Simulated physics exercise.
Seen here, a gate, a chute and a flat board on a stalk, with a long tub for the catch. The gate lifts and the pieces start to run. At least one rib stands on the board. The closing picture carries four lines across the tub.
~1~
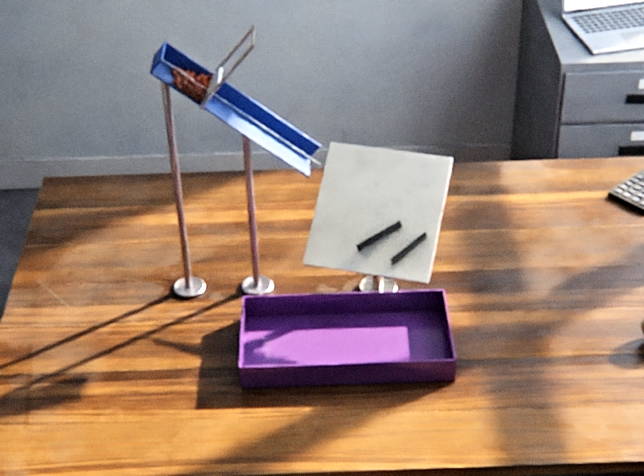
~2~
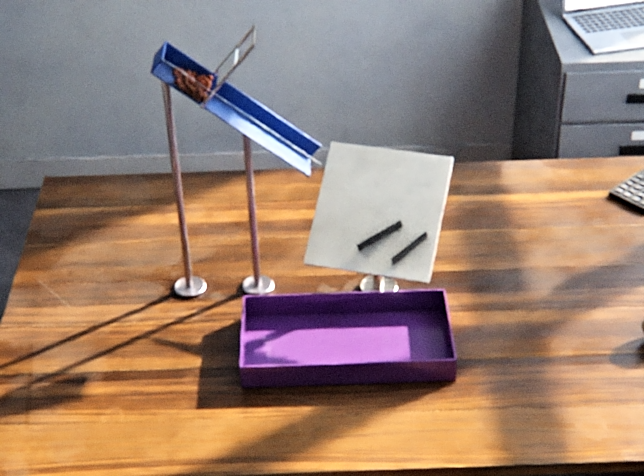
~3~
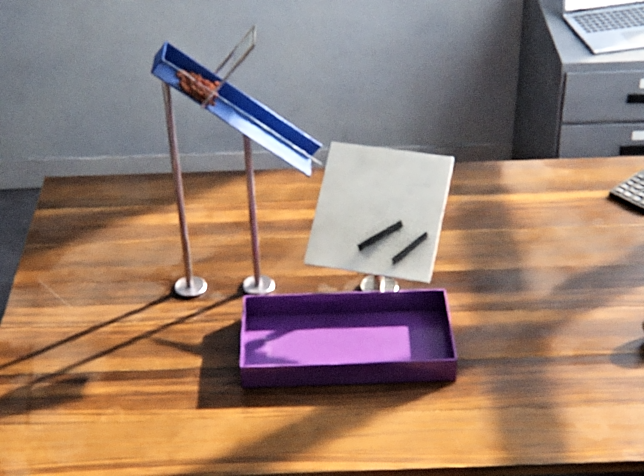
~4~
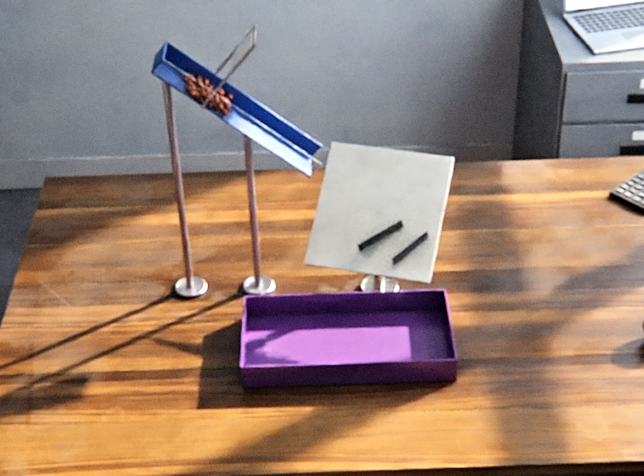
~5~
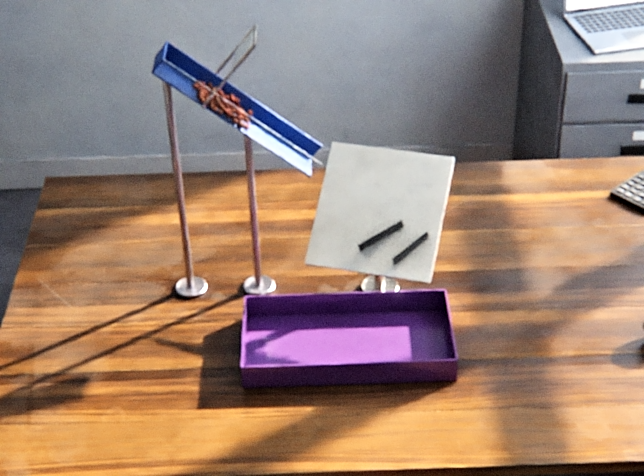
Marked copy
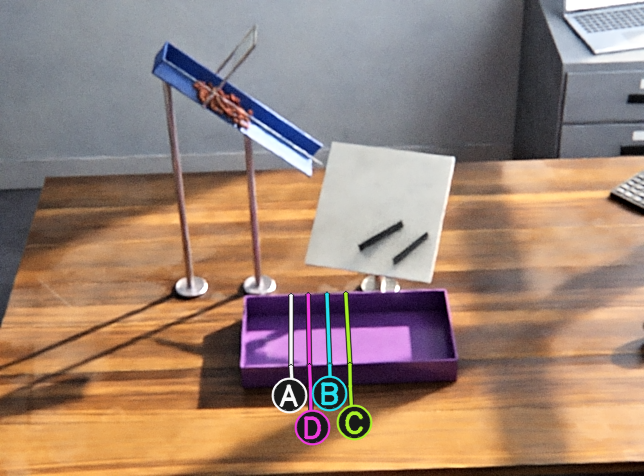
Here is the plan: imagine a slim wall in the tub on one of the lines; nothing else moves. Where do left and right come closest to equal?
The answer is line B.
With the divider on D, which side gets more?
Right.
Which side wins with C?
More lands on the left.
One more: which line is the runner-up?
Line C.
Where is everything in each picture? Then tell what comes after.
In the first picture, load behind the gate at (192, 83), clay pellets; lip of the chute at (309, 168), sloping fairly steeply.
In the second picture, middle of the board at (379, 210), tilted fairly steeply; middle of its low edge at (365, 273); of its high edge at (391, 150).
In the third picture, front corners of the tub at (241, 367) and (456, 359), empty; front of the load at (213, 104).
In the fourth picture, middle of the load at (210, 95); its front at (229, 110), about a quarter of the way to the lip; rib from (427, 232) to (392, 260); rib from (402, 221) to (358, 246).
In the fifth picture, middle of the load at (221, 102); its front at (250, 113), about a third of the way to the lip.
On the marked copy, line A crosses the front rim at (291, 365); line B crosses the front rim at (329, 364); line C crosses the front rim at (349, 363); line D crosses the front rim at (309, 364).
Choosing A, of what is caught, a stray few on the left of the divider, nearly all on the right.
Choosing B, of what is caught, about a third on the left of the divider, about two thirds on the right.
Choosing C, of what is caught, most on the left of the divider, about a quarter on the right.
Choosing D, of what is caught, a small part on the left of the divider, nearly all on the right.
